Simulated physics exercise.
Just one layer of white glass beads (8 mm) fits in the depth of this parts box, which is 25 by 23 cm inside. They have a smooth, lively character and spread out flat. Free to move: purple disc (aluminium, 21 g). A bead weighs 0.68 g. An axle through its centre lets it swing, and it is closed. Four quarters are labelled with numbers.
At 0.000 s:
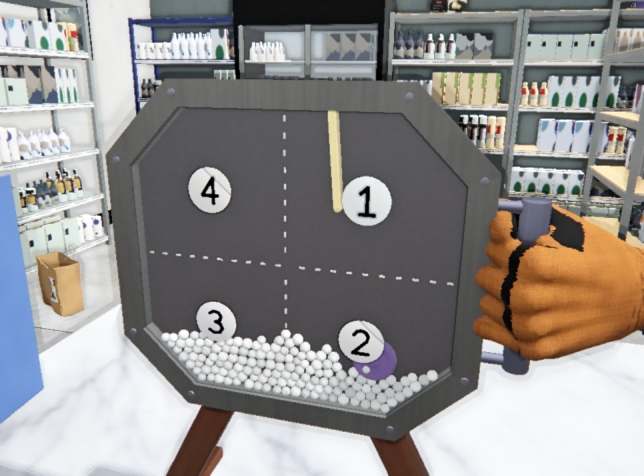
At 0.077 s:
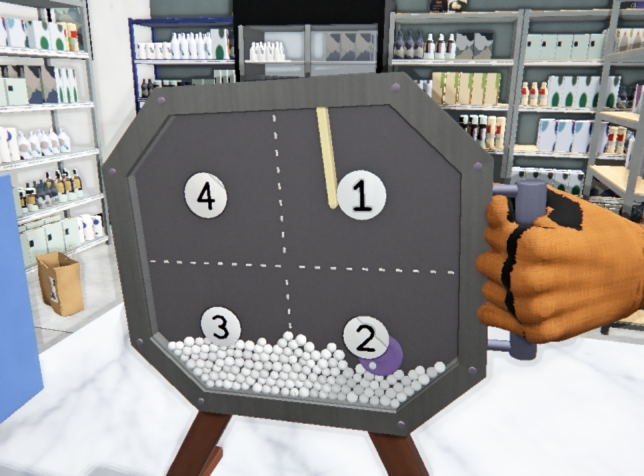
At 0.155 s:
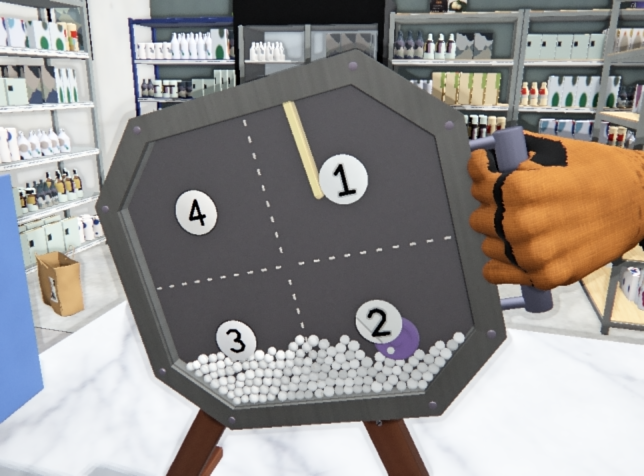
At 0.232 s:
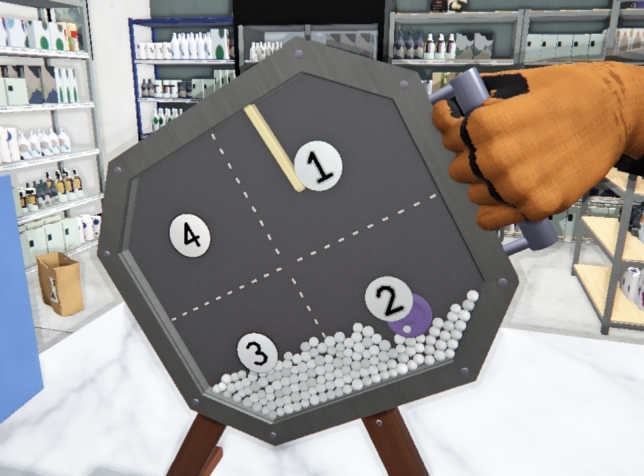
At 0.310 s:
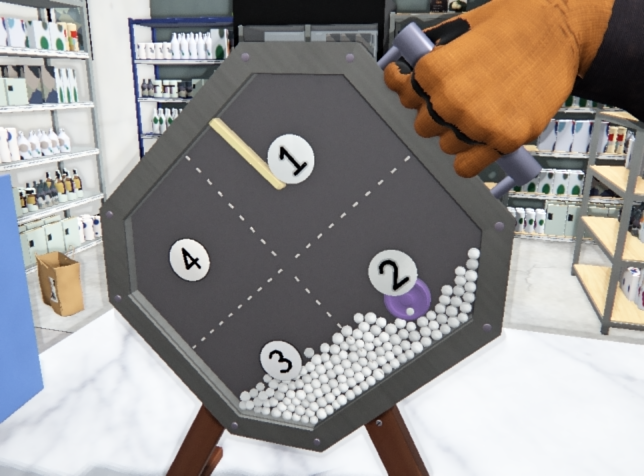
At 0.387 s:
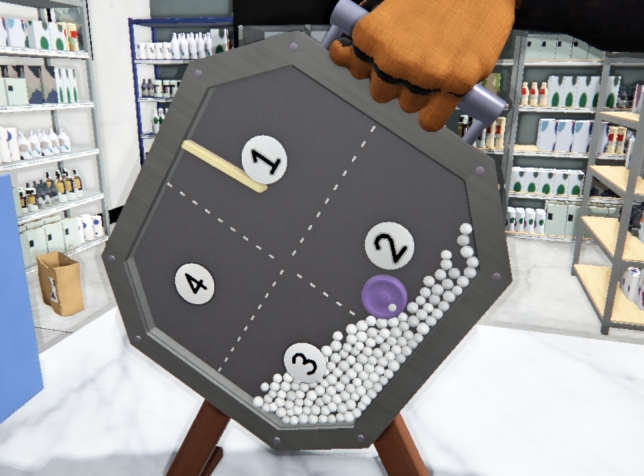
A hand in an orange glove turned an eight-sided grey box anticlockwise on its stand, and the white beads inside shifted into a slope up the right side while a purple disc slid out from beside the number two label.
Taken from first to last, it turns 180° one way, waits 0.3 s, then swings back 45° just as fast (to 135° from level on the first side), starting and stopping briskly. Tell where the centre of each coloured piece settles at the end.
I would say 4.
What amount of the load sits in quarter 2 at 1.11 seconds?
The share there is around 0 percent.
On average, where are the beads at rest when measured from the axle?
About 1 cm left and 9 cm below.
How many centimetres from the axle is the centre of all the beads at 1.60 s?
Some 2 cm right and 9 cm below.
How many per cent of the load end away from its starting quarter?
About 100 %.
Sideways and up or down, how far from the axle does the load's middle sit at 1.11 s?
8 cm right, 5 cm below.
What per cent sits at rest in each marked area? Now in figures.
In per cent: Quarter 1 holds 15, quarter 2 holds 0, quarter 3 holds 0, quarter 4 holds 85.
After 1.11 s, it stands 180° anticlockwise; the beads' middle is 8 cm right of and 5 cm below the centre; no. 1, 5 %, no. 3, 15 %, no. 4, 85 %; purple disc in no. 4.
After 1.60 s, it stands 157° anticlockwise; the beads' middle is 2 cm right of and 9 cm below the centre; no. 1, 20 %, no. 4, 80 %; purple disc in no. 4.
After 1.79 s, it stands 135° anticlockwise; the beads' middle is 2 cm left of and 9 cm below the centre; no. 1, 20 %, no. 4, 80 %; purple disc in no. 4.
All still by 2.7 s, it stands 135° anticlockwise; no. 1, 15 %, no. 2, 0 %, no. 3, 0 %, no. 4, 85 %; purple disc in no. 4.
